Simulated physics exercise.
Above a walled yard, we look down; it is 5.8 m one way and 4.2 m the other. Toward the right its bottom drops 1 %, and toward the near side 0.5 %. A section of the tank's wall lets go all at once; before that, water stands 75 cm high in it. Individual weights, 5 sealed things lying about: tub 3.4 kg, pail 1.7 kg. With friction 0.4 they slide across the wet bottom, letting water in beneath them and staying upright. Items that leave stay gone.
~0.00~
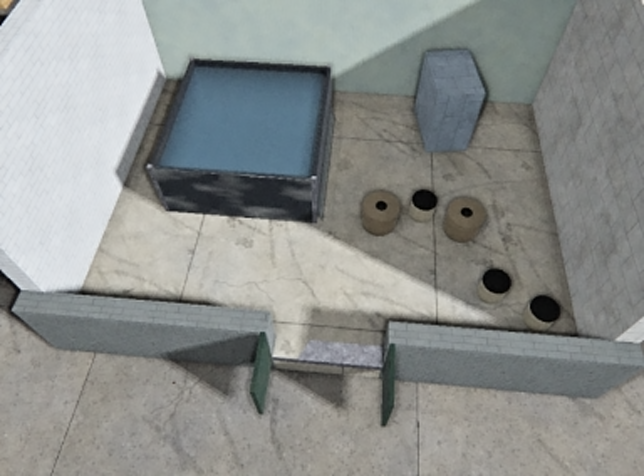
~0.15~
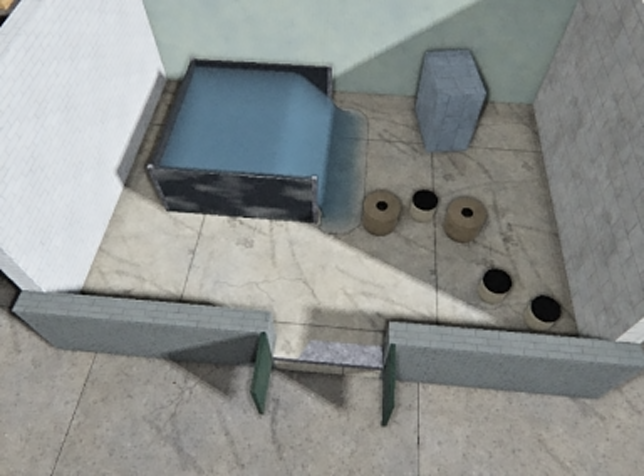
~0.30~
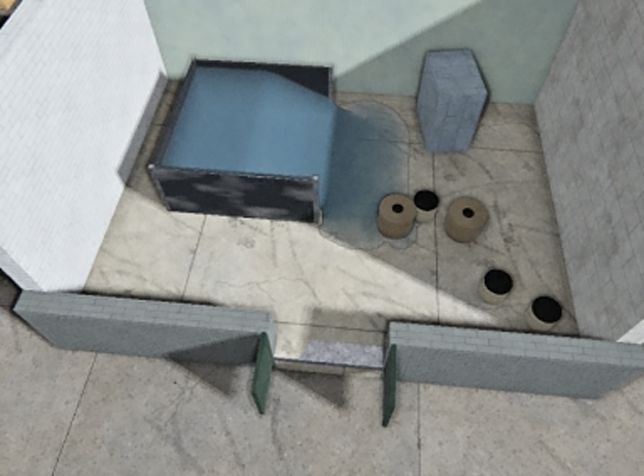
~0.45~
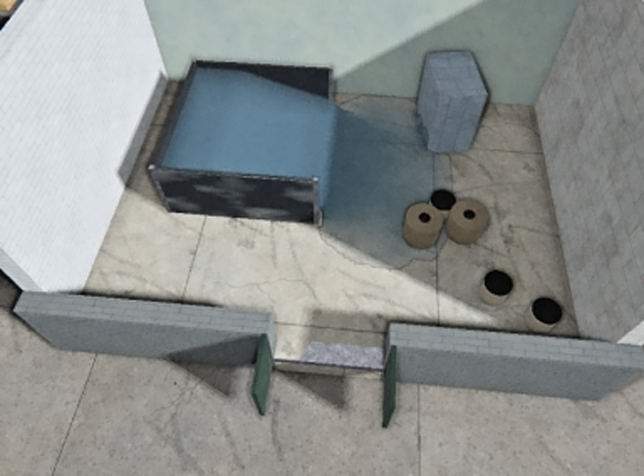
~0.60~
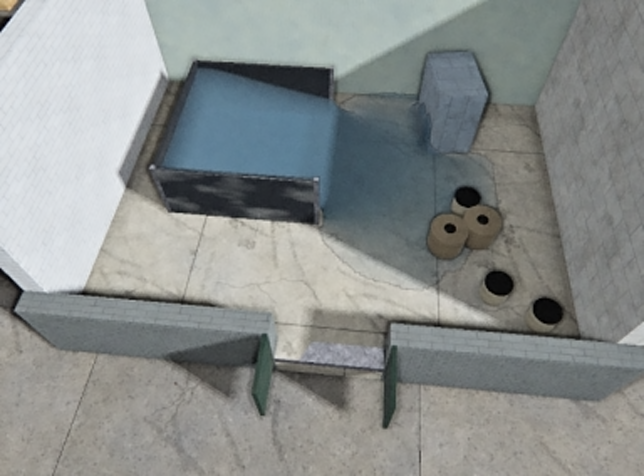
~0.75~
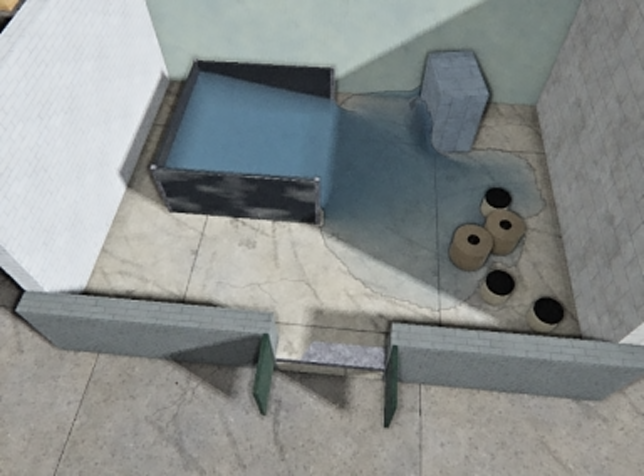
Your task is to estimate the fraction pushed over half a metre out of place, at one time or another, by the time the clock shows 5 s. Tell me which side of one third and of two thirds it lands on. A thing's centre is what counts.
It lands at or above two thirds.
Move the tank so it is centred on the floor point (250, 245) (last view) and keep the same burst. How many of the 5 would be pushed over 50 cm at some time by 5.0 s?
Result: 5 of them.
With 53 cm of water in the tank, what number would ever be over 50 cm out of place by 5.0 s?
That would give 5.
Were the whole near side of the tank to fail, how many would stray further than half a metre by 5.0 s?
The count would be 3.
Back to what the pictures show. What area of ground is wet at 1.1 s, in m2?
The covered patch comes to about 14 m2.
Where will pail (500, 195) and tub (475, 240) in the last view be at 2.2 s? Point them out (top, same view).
Somewhere about (578, 236) and (561, 294).
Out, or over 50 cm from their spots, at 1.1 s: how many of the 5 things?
Answer: 3.
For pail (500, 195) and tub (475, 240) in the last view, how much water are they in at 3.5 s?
Some 33 cm at the first, some 13 cm at the second.
After 1.1 s 3 of 5 are over 50 cm from their spots; 2 afloat.
After 2.2 s 4 of 5 are over 50 cm from their spots; 5 afloat.
After 3.5 s 5 of 5 are over 50 cm from their spots; 5 afloat.
After 5.0 s 5 of 5 are over 50 cm from their spots, and 5 have been at some point; 5 afloat.
